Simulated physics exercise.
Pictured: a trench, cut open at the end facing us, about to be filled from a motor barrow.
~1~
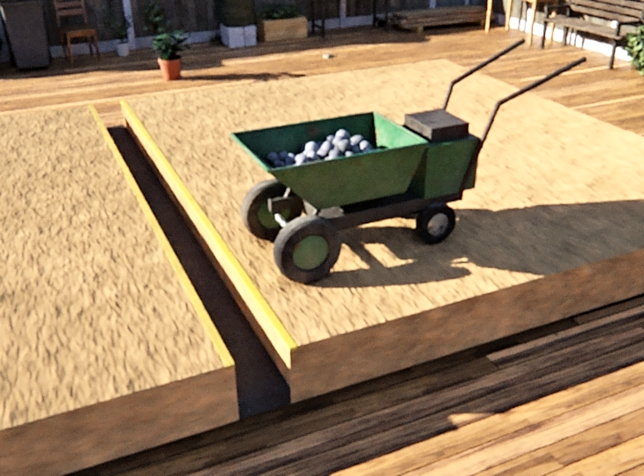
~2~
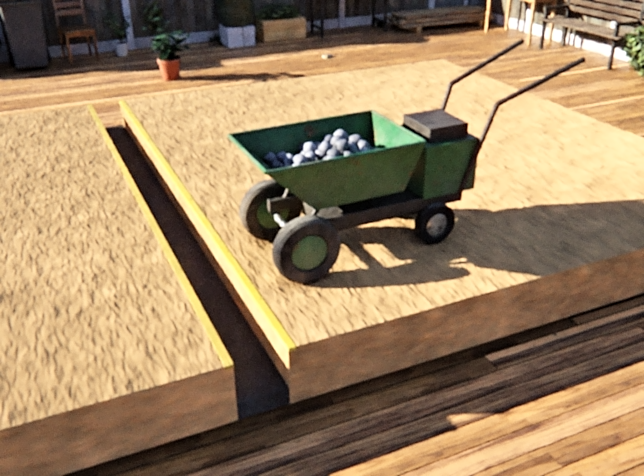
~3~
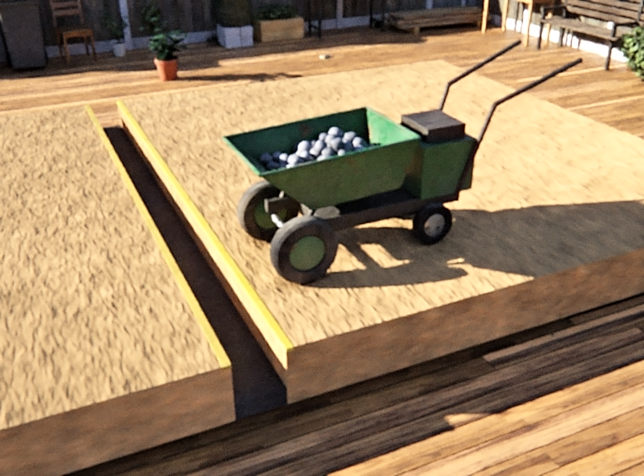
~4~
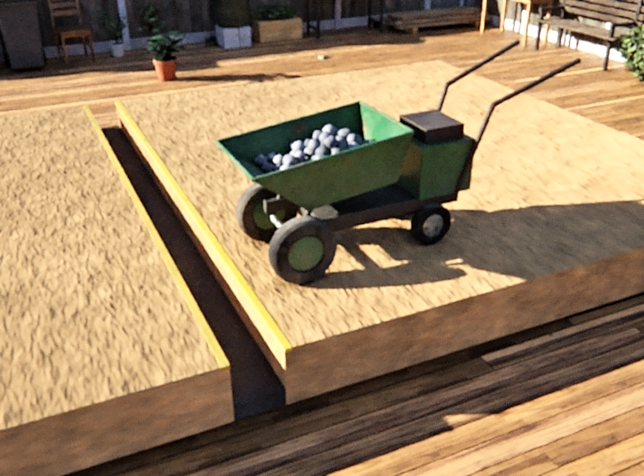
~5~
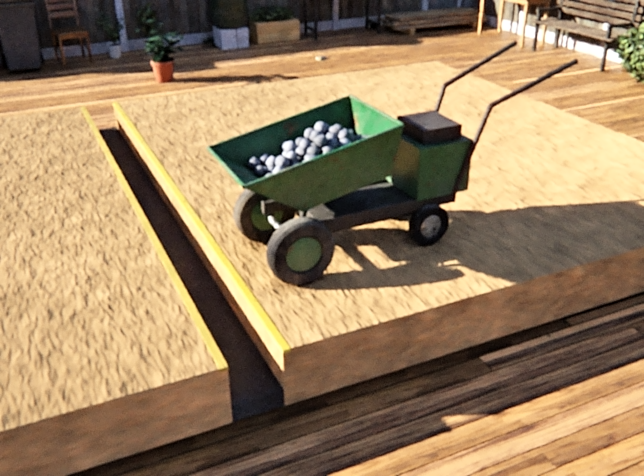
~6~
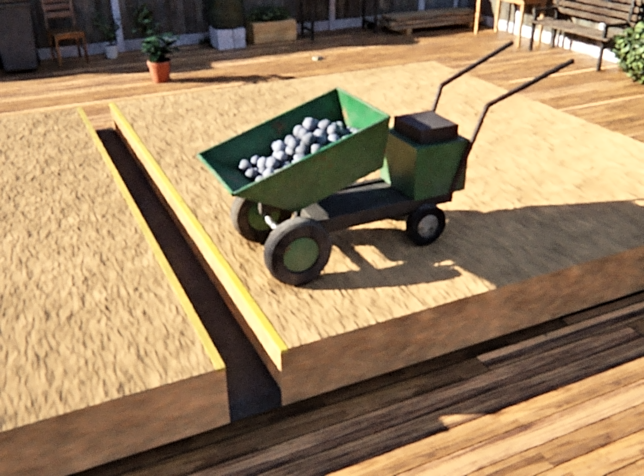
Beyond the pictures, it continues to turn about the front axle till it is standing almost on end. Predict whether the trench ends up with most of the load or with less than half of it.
The minority.
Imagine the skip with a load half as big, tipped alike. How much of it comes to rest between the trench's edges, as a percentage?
Share: Approx. 20 per cent.
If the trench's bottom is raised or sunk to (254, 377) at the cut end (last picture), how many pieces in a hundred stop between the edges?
About 20 per cent.
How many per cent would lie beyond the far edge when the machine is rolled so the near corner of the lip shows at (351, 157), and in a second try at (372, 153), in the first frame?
It comes out near 0 in a hundred for the first and near 0 in a hundred for the second.
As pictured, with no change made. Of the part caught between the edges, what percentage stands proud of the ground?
I'd put it near 10 in a hundred.
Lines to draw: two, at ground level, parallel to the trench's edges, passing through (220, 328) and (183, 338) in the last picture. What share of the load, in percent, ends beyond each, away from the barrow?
Some 80 and some 60 per cent, respectively.
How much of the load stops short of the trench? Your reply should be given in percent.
Roughly 0 percent of the pieces, I think.
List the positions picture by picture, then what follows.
In the first frame, lip of the skip at (269, 172), level; top of the load at (336, 154), round cobbles; first edge of the trench at (270, 314); far edge at (211, 329), the trench over half as wide as the skip, and about as deep as wide.
In the second frame, lip of the skip at (267, 173), level; top of the load at (347, 150).
In the third frame, lip of the skip at (261, 176), tipped barely; top of the load at (347, 148).
In the fourth frame, lip of the skip at (254, 180), tipped a little; top of the load at (336, 146).
In the fifth frame, lip of the skip at (244, 187), tipped a little; top of the load at (343, 147).
In the sixth frame, lip of the skip at (234, 195), tipped clearly; top of the load at (333, 142); first edge of the trench at (261, 317); far edge at (202, 332).
Soon, skip tipped steeply; all in the skip.
A while on, skip tipped right over; most in the skip; a stray few in or heaped over the trench; a small part beyond it; a stray few falling.
Towards the end, skip tipped right over; a small part in the skip; a small part in or heaped over the trench; most beyond it.
Finally, skip tipped right over; a small part in the skip; a small part in or heaped over the trench; most beyond it.
